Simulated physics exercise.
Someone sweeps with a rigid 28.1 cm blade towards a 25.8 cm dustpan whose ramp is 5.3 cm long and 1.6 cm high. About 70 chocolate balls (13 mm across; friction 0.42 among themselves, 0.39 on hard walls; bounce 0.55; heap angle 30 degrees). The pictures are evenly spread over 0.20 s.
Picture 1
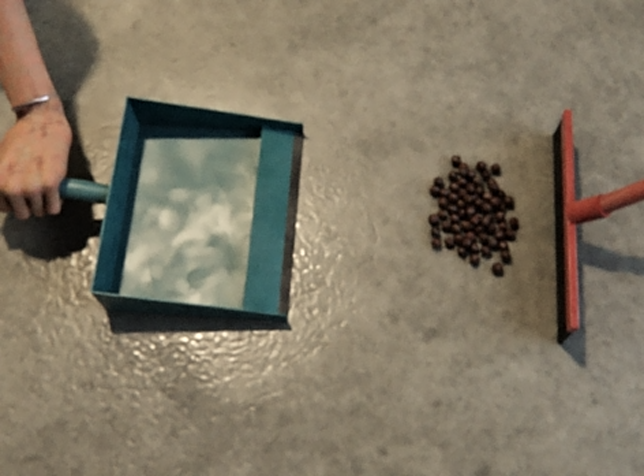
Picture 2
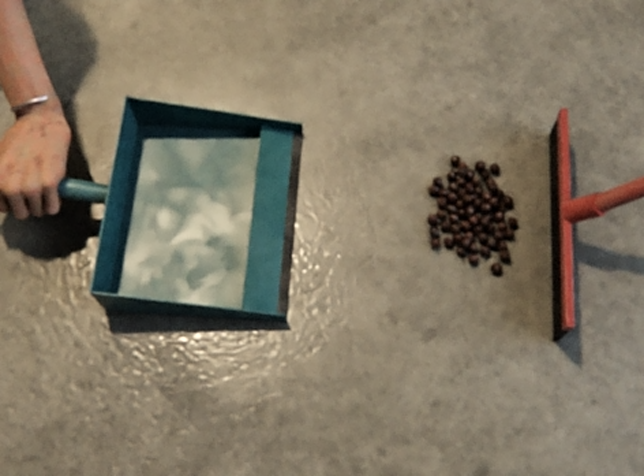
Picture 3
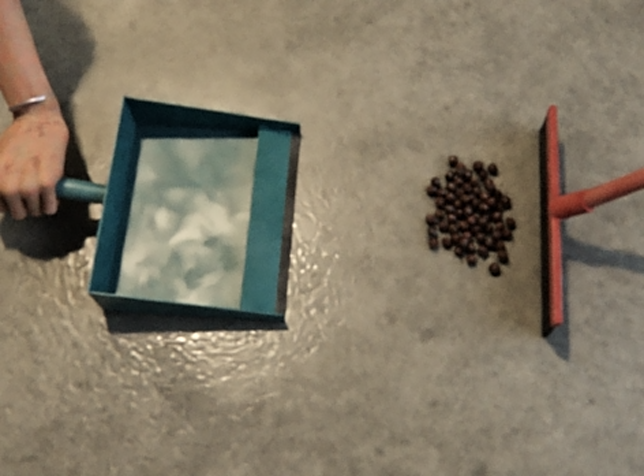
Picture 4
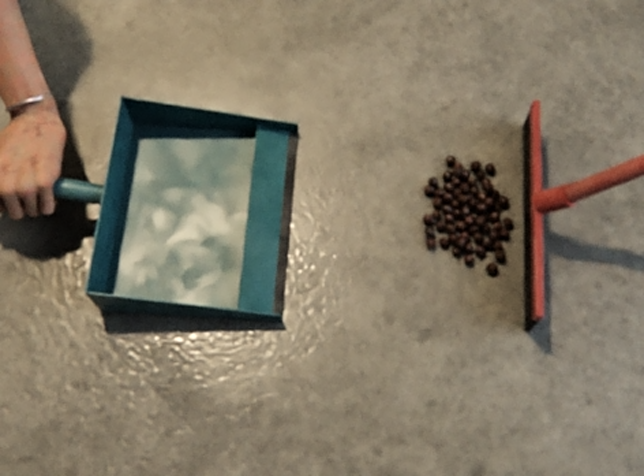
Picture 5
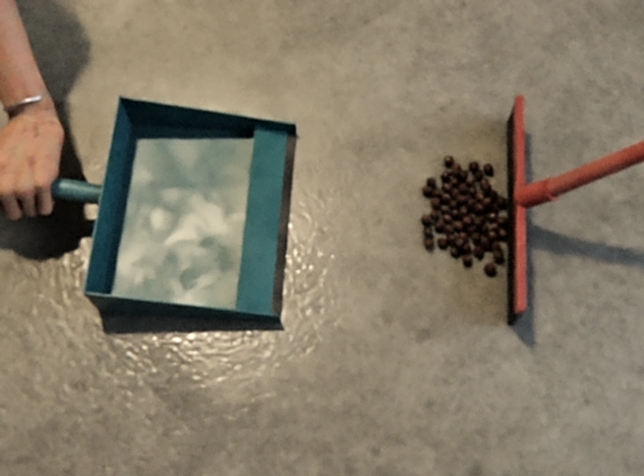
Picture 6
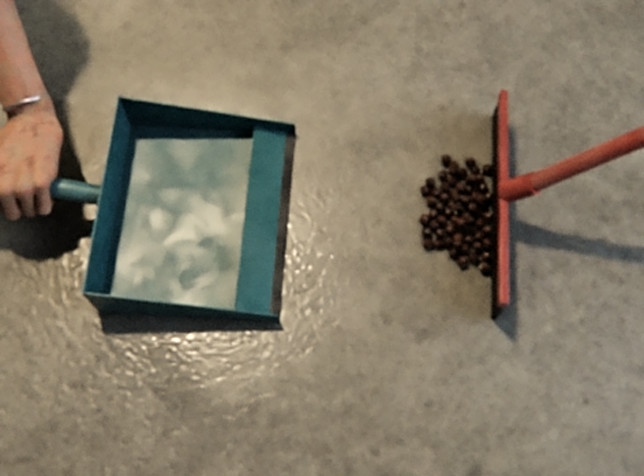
A hand held a teal dustpan by its handle on the left while a red blade on a stick slid left across the grey floor, reaching a heap of small dark balls and bunching its near side together.
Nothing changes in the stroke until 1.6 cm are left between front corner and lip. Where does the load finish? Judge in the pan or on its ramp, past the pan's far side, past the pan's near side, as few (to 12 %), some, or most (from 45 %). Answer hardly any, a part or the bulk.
In the pan or on its ramp: A part; past the pan's far side: A part; past the pan's near side: Hardly any.
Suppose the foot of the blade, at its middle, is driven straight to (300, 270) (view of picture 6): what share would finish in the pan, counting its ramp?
About 35 per cent.
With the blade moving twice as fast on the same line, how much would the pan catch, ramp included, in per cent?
Then about 30 per cent.
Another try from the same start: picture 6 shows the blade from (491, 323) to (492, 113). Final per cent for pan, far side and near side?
Pan 45, far 10, near 0.
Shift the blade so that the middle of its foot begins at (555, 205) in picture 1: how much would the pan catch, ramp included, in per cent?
Some 30 per cent.
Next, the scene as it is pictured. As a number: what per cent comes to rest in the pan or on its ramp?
About 40 per cent.
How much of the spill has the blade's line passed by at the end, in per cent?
Roughly 5 per cent.
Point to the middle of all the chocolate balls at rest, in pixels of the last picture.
Around (288, 172).
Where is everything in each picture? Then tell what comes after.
In the first frame, blade from (572, 328) to (566, 117), moved 0.0 cm, 0 of the pieces shifted so far; middle of the pieces at (470, 208); pan at (194, 217).
In the second frame, blade from (568, 326) to (562, 116), moved 0.4 cm, 0 of the pieces shifted so far; middle of the pieces at (469, 208).
In the third frame, blade from (556, 322) to (551, 113), moved 1.5 cm, 0 of the pieces shifted so far; middle of the pieces at (467, 208).
In the fourth frame, blade from (538, 316) to (535, 108), moved 3.4 cm, 0 of the pieces shifted so far; middle of the pieces at (465, 208).
In the fifth frame, blade from (520, 310) to (518, 103), moved 5.3 cm, 1 of the pieces shifted so far; middle of the pieces at (463, 208).
In the sixth frame, blade from (502, 303) to (502, 98), moved 7.2 cm, 42 of the pieces shifted so far; middle of the pieces at (461, 209); pan at (186, 217).
Then, 0.26 s after the last picture, middle of the blade 14 cm from the lip; 0 % over the lip, far side 10 %, near side 0 %.
Then, 0.43 s after the last picture, middle of the blade 6 cm from the lip; 0 % over the lip, far side 15 %, near side 0 %.
Then, 0.72 s after the last picture, middle of the blade 2 cm from the lip; 40 % over the lip, far side 20 %, near side 0 %.
In the end, pan 40 %, far side 20 %, near side 0 %, in front of the lip or behind the blade 40 %.
